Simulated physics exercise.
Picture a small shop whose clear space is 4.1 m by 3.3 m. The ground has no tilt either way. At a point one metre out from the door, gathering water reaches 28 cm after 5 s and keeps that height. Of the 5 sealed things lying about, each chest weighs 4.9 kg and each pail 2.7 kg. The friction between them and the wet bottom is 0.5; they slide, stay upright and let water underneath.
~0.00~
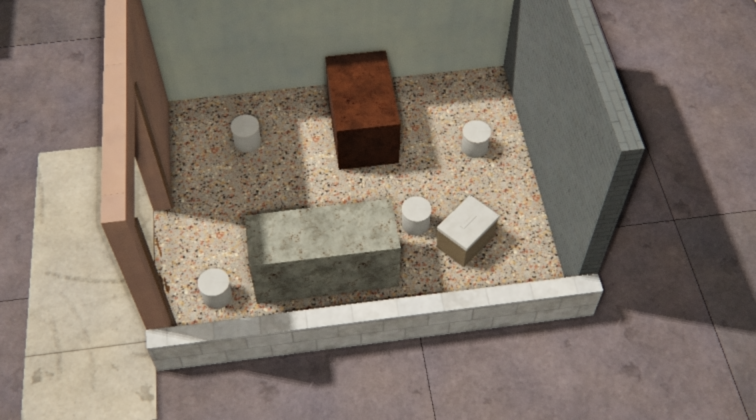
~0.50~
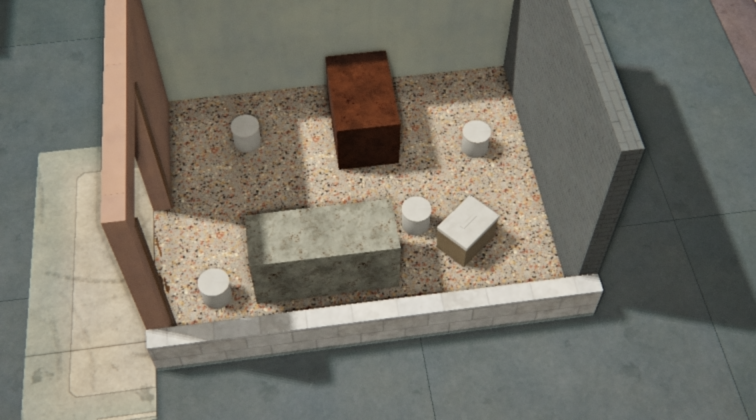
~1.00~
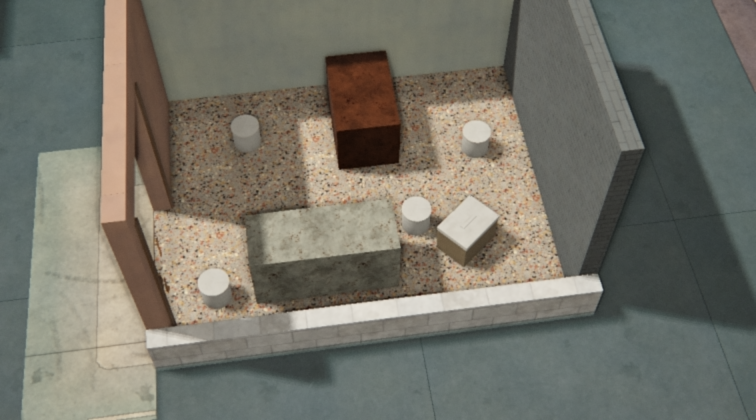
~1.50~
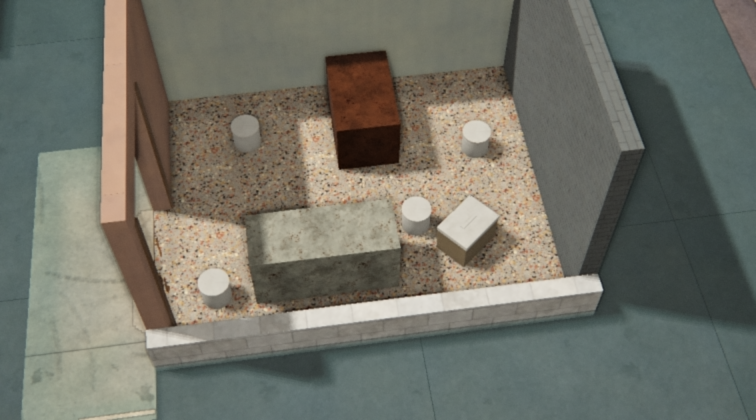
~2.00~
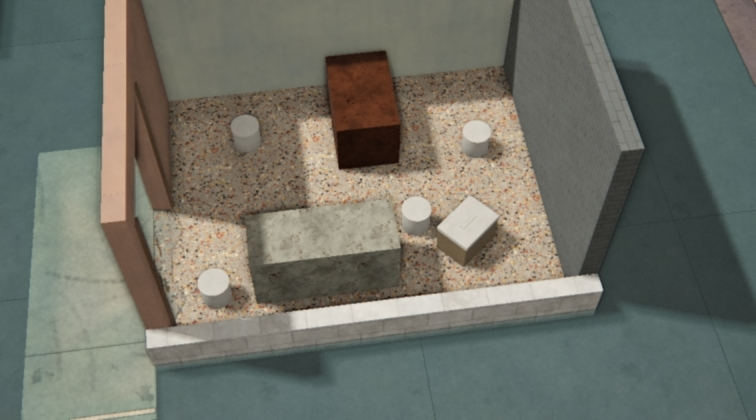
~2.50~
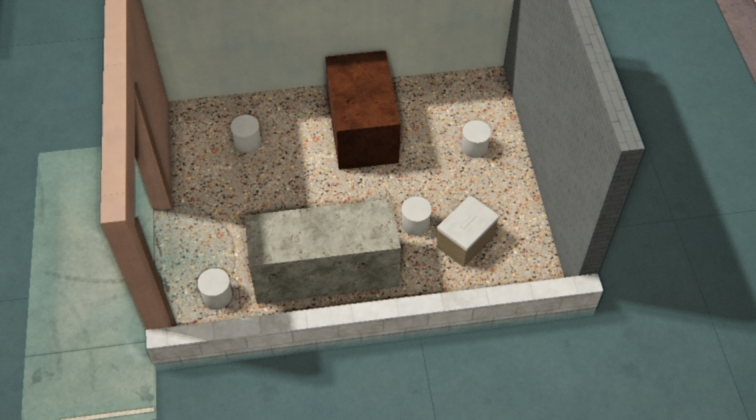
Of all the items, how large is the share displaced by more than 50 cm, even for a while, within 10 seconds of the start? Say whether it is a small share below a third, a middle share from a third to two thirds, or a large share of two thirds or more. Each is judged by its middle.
A large share, two thirds or more.
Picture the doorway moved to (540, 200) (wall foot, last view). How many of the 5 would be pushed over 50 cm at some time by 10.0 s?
The count would be 5.
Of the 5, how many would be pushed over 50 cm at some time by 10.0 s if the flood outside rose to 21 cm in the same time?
Result: 4.
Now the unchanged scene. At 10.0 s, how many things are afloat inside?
Then: 5.
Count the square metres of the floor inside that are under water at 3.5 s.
Roughly 2.5 m2.
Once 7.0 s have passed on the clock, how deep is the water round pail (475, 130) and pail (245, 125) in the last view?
Some 8 cm at the first, some 4 cm at the second.
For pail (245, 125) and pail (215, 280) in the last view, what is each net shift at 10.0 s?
They sit 20 cm and 250 cm away, in the order given.
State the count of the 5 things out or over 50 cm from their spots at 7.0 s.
Tally at that time: 4.
After 3.5 s 0 of 5 are over 50 cm from their spots; 0 afloat.
After 4.5 s 1 of 5 are over 50 cm from their spots; 1 afloat.
After 7.0 s 4 of 5 are over 50 cm from their spots; 5 afloat.
After 10.0 s 3 of 5 are over 50 cm from their spots, and 5 have been at some point; 5 afloat.
